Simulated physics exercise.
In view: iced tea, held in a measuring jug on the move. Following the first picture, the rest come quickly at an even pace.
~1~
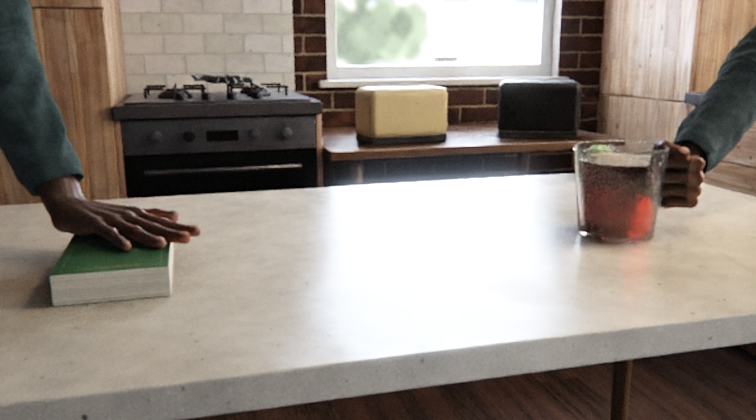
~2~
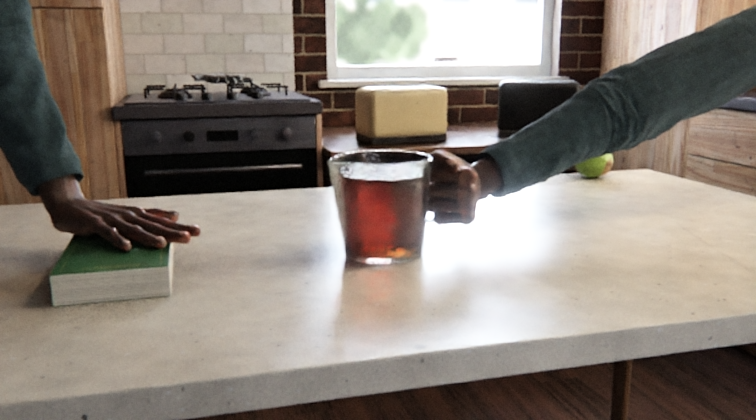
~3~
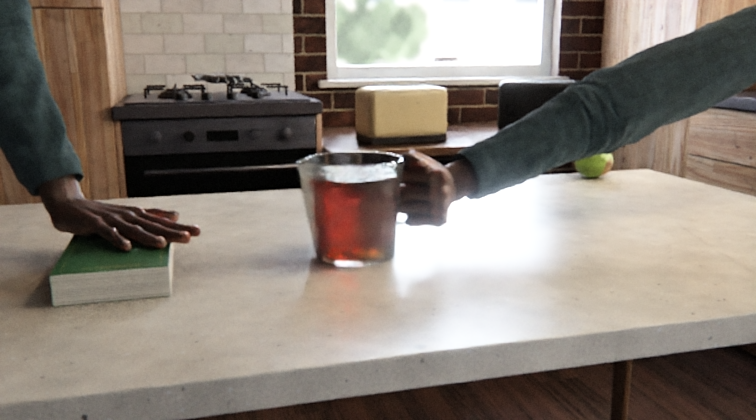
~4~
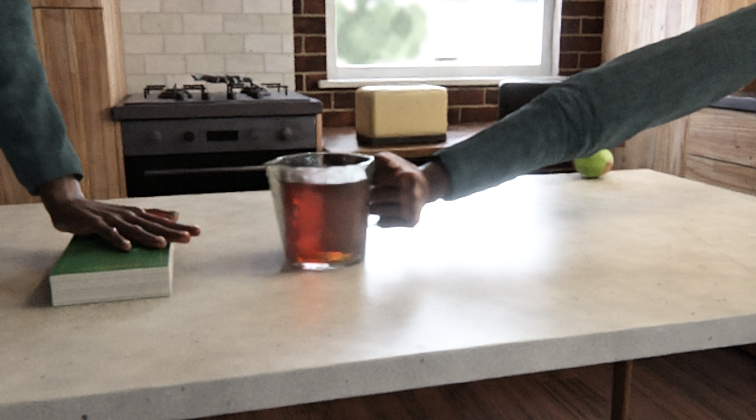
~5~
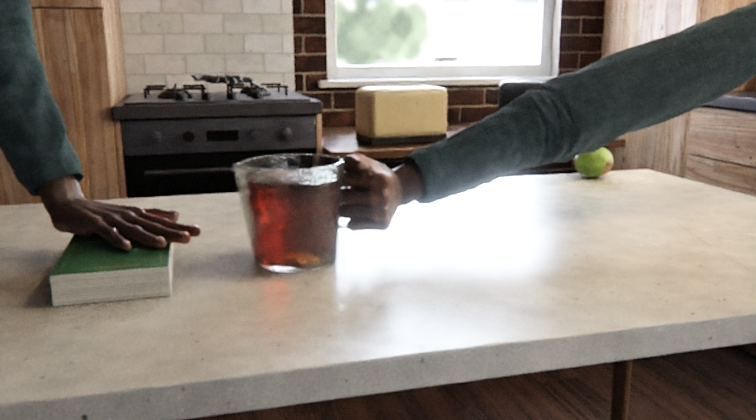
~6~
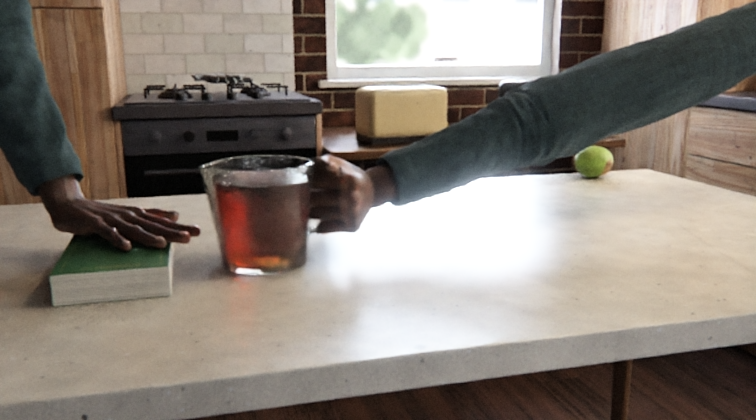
A glass measuring jug of iced tea, held by its handle, slid leftward across the pale kitchen counter, revealing a green apple behind, while another hand stayed flat on a thick green book.
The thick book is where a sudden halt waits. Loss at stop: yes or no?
Yes.
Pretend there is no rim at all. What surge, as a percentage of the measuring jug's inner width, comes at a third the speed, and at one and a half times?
About 15 % and 60 %.
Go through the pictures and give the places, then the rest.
In the first frame, at rest; measuring jug (619, 188) about three quarters full; thick book (119, 261).
In the second frame, under way; measuring jug about three quarters full, surface at (384, 173).
In the third frame, moved on by about 30 px; measuring jug (354, 204) about three quarters full.
In the fourth frame, moved on by about 30 px; measuring jug about three quarters full, surface at (325, 176).
In the fifth frame, moved on by about 30 px; measuring jug (295, 208) about three quarters full.
In the sixth frame, moved on by about 30 px; measuring jug about three quarters full, surface at (262, 179); thick book (119, 261).
Soon after, the measuring jug meets the thick book.
Later, the iced tea surges up the wall; some has gone over its rim.
In the end, the measuring jug stands at the thick book; some has gone over its rim.
